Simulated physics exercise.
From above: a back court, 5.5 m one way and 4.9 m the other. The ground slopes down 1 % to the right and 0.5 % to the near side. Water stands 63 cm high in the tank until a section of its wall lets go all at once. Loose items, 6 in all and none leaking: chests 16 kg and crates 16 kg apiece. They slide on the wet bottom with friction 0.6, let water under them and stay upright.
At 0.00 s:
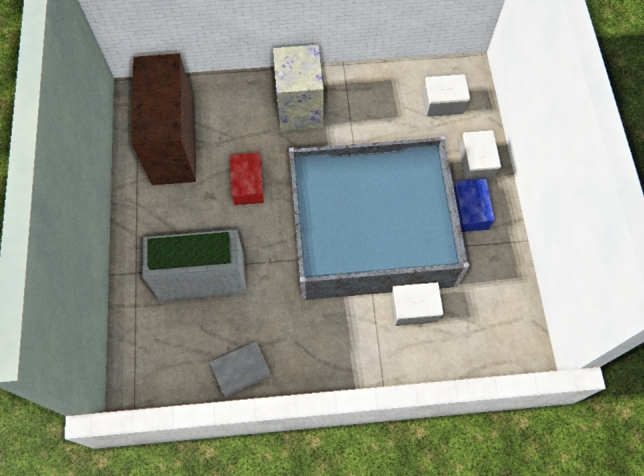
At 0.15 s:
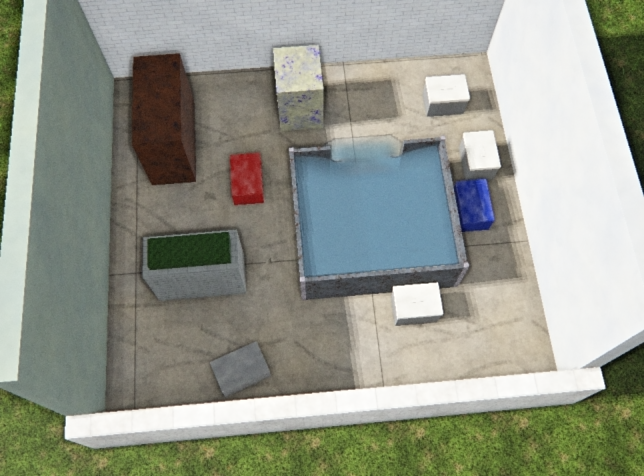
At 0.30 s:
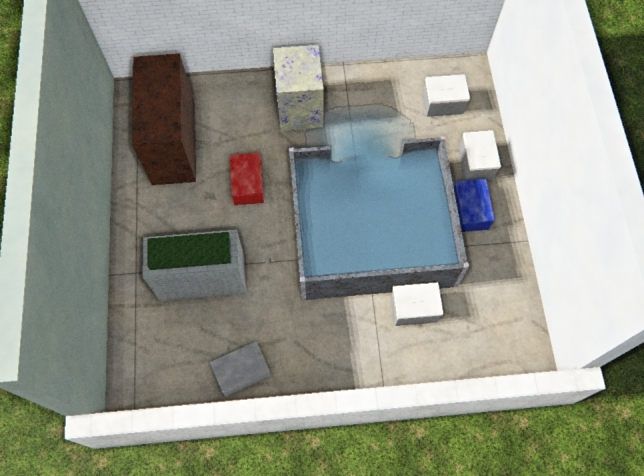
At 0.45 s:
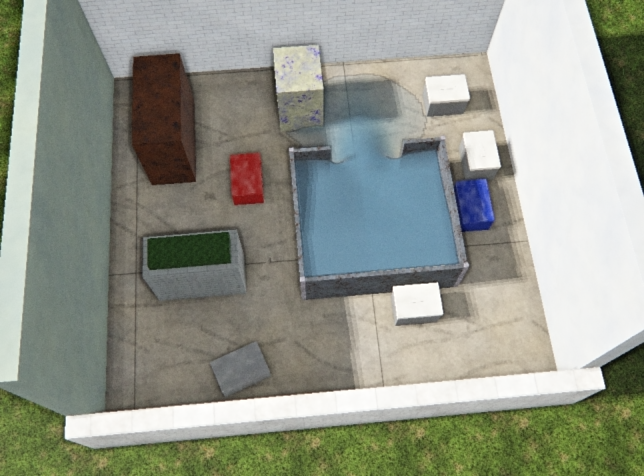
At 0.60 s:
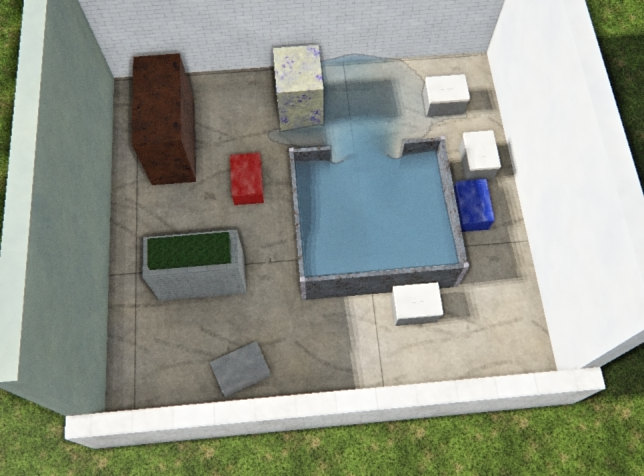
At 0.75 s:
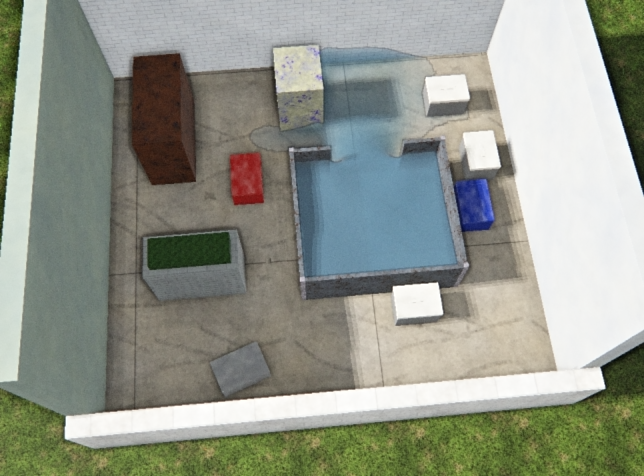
Water pouring through a gap in the far wall of a raised pool, spreading across the court floor while the crates stay still.
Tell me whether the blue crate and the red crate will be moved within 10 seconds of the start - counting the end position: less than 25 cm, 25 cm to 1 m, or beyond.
Blue crate gets carried off; red crate holds its place.
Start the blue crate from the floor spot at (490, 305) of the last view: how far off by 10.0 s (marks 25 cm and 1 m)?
It gets carried off.
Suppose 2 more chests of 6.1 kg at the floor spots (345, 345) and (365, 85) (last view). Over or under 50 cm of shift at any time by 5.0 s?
In that order: Less, more.
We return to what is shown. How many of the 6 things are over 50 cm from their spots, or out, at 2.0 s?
By then 0.
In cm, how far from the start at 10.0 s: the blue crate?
About 400 cm.
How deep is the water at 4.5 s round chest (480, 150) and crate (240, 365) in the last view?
Roughly 12 and 0 cm.
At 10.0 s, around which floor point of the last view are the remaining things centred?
At about (310, 276).
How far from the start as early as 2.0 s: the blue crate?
About 0 cm.
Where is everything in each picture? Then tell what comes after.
The blue crate at (475, 201) rests on the ground; the red crate at (246, 174) rests on the ground; water covers 3.2 m2; 0 of 6 have shifted, in the first picture.
The blue crate at (475, 201), on the bottom; the red crate at (246, 174), on the bottom; water covers 3.7 m2; 0 of 6 have shifted, in the second picture.
The blue crate at (475, 201) rests on the ground; the red crate at (246, 174) rests on the ground; 4.4 m2 under water; 0 of 6 have shifted, in the third picture.
The blue crate at (475, 201), on the bottom; the red crate at (246, 174) rests on the ground; water covers 5.2 m2; 0 of 6 have shifted, in the fourth picture.
The blue crate at (475, 201) rests on the ground; the red crate at (246, 174) rests on the ground; water covers 5.8 m2; 0 of 6 have shifted, in the fifth picture.
The blue crate at (475, 201) rests on the ground; the red crate at (246, 174), on the bottom; water covers 6.2 m2; 0 of 6 have shifted, in the sixth picture.
After 2.0 s the blue crate is near (475, 201), 0.0 m from its start, aground; the red crate is near (246, 174), 0.0 m from its start, aground; 0 afloat.
After 4.5 s the blue crate is near (477, 257), 0.8 m from its start, aground; the red crate is near (246, 174), 0.0 m from its start, aground; 2 afloat.
After 7.0 s the blue crate is near (427, 357), 2.2 m from its start, afloat; the red crate is near (246, 174), 0.0 m from its start, aground; 4 afloat.
After 10.0 s the blue crate is near (204, 344), 3.9 m from its start, afloat; the red crate is near (244, 173), 0.0 m from its start, afloat; 5 afloat.
